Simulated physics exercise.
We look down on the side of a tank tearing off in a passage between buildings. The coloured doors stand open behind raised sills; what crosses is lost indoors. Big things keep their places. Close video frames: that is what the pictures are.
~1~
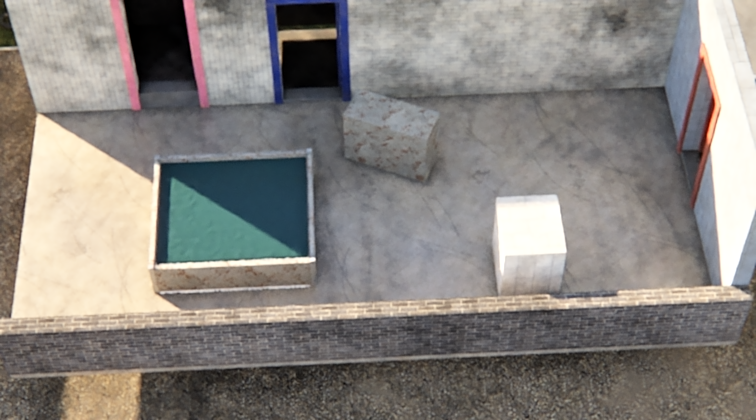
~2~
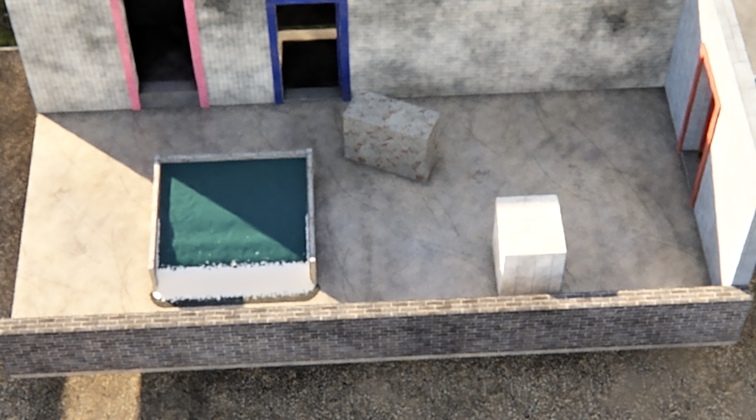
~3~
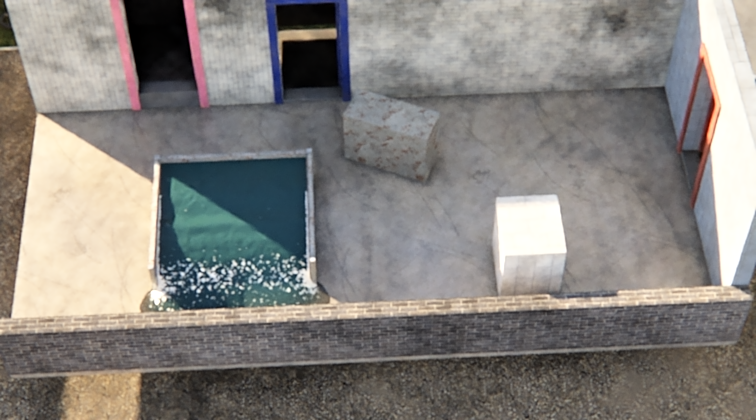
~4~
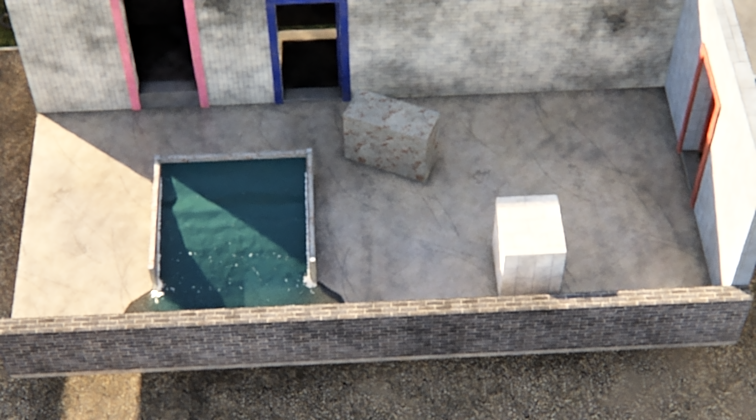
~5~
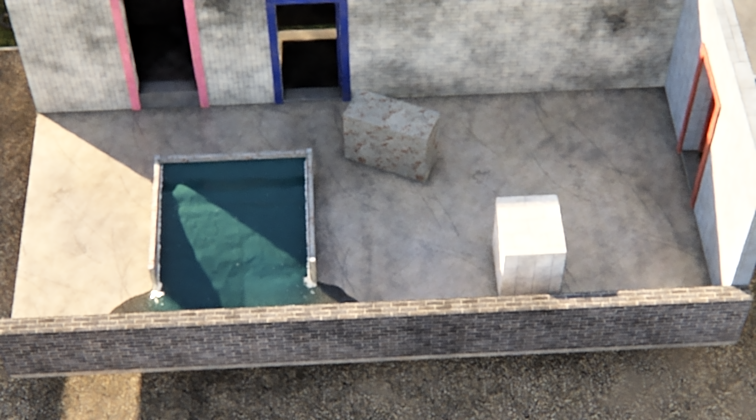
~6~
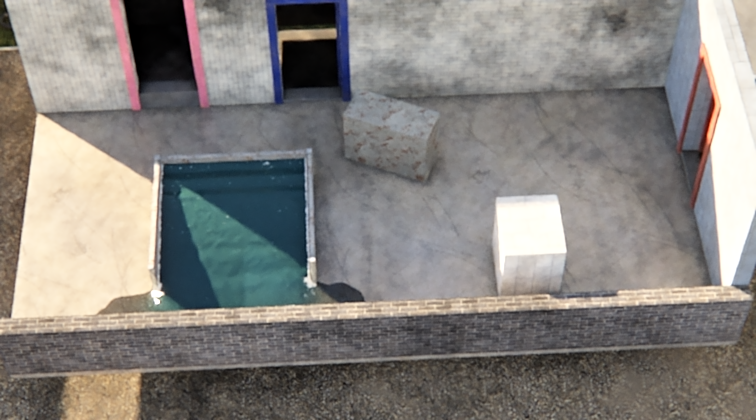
We see a walled yard with a tank of green water beside stone and white blocks; the tank's near side gives way, water pours out in white froth against the brick wall, and dark wet patches spread sideways along it.
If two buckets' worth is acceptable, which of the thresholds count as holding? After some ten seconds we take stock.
The red door counts as holding, the blue door counts as holding, the pink door counts as holding.
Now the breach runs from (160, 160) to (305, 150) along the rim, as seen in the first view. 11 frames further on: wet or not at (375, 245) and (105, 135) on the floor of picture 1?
Untouched, then soaked.
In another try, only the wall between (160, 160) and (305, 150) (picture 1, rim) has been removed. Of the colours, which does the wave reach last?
Answer: The door marked red.
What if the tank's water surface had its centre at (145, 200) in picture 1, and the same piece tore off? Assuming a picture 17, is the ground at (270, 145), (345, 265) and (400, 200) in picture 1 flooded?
Result: Spared; inundated; spared.
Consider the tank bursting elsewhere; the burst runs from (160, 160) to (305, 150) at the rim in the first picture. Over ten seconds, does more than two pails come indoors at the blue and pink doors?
Well, the blue door crosses the threshold, but the pink door comes up short.
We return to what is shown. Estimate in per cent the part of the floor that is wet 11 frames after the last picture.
Around 25 percent of it.
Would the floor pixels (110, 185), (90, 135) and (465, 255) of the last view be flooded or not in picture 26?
One after the other: Dry, not flooded, wet.
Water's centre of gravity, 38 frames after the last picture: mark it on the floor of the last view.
(356, 241).
A moment on, water covers 15 % of the floor; the red door not reached, the blue door not reached, the pink door not reached.
Next, water covers 25 % of the floor; the red door not reached, the blue door not reached, the pink door not reached.
Then, water covers 40 % of the floor; the red door not reached, the blue door not reached, the pink door not reached.
Later, water covers 55 % of the floor; the red door wet at the sill, nothing in, the blue door not reached, the pink door not reached.
In the end, water covers 70 % of the floor; the red door wet at the sill, nothing in, the blue door wet at the sill, nothing in, the pink door not reached.
